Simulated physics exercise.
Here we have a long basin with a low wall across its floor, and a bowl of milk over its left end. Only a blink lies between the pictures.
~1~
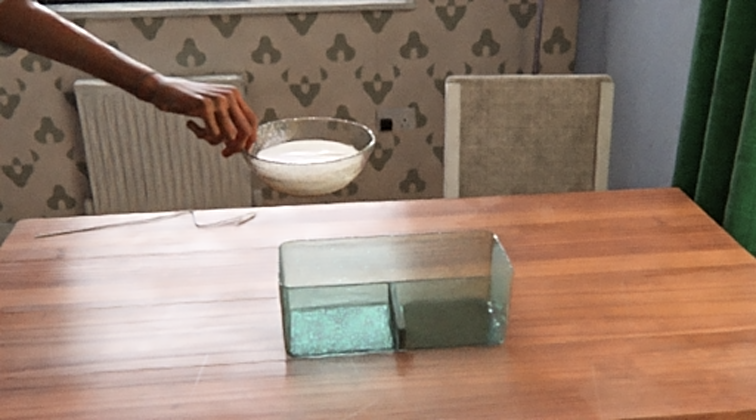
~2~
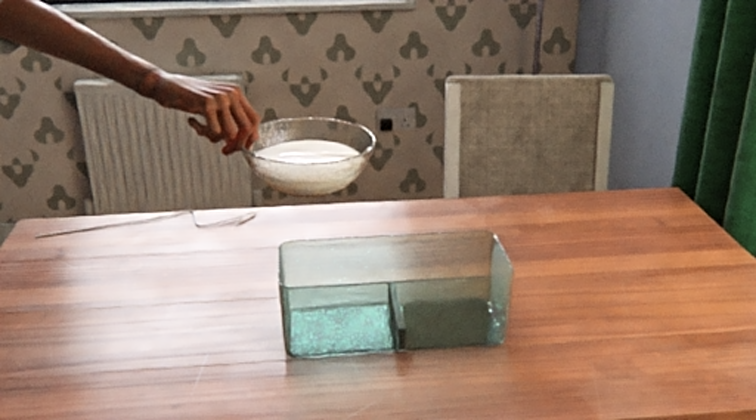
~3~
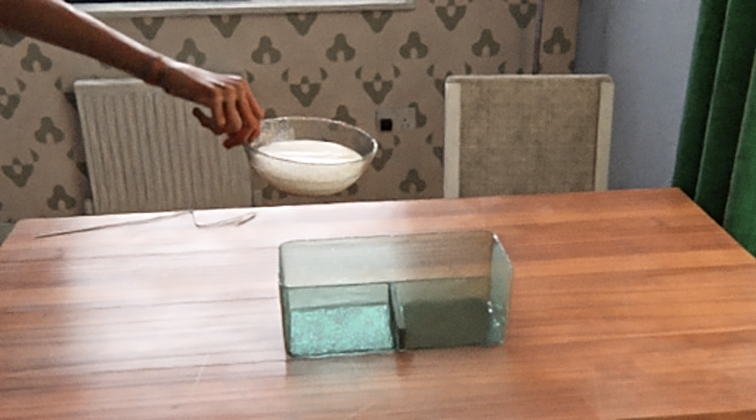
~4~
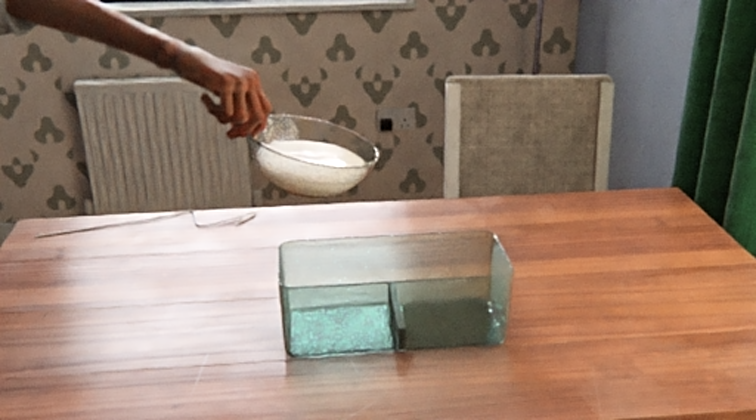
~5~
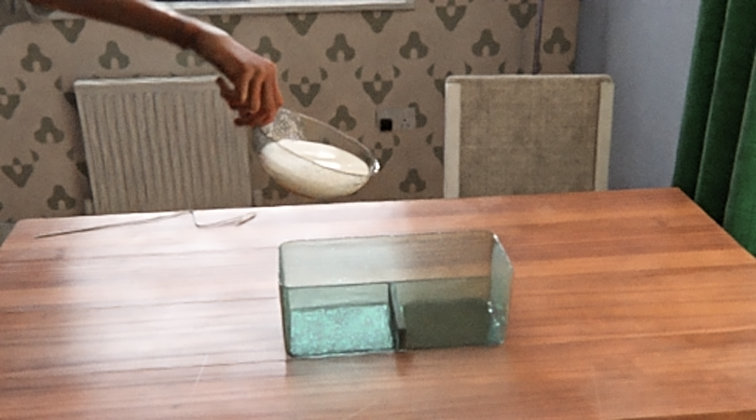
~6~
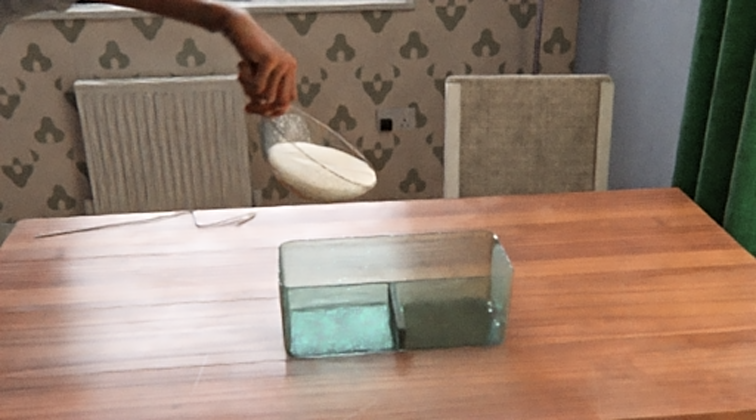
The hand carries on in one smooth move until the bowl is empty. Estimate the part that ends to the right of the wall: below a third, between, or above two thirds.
In the end from a third to two thirds is right of the wall.
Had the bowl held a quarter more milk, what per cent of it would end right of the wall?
It comes to 50 per cent or so.
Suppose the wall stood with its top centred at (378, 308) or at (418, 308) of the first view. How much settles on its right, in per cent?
First some 65, then 30 per cent.
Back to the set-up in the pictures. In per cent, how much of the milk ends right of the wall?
Close to 50 per cent.
A moment on, the bowl is tipped right over and 1 per cent is still to pour, 23 is left of the wall and 35 right of it.
Next, the bowl is tipped right over and 0 per cent is still to pour, 40 is left of the wall and 53 right of it.
Then the bowl is tipped right over and 1 per cent is still to pour, 40 is left of the wall and 50 right of it.
Later the bowl is tipped right over and 0 per cent is still to pour, 44 is left of the wall and 51 right of it.
In the end 44 per cent lies left of the wall, 51 right of it and 5 outside.
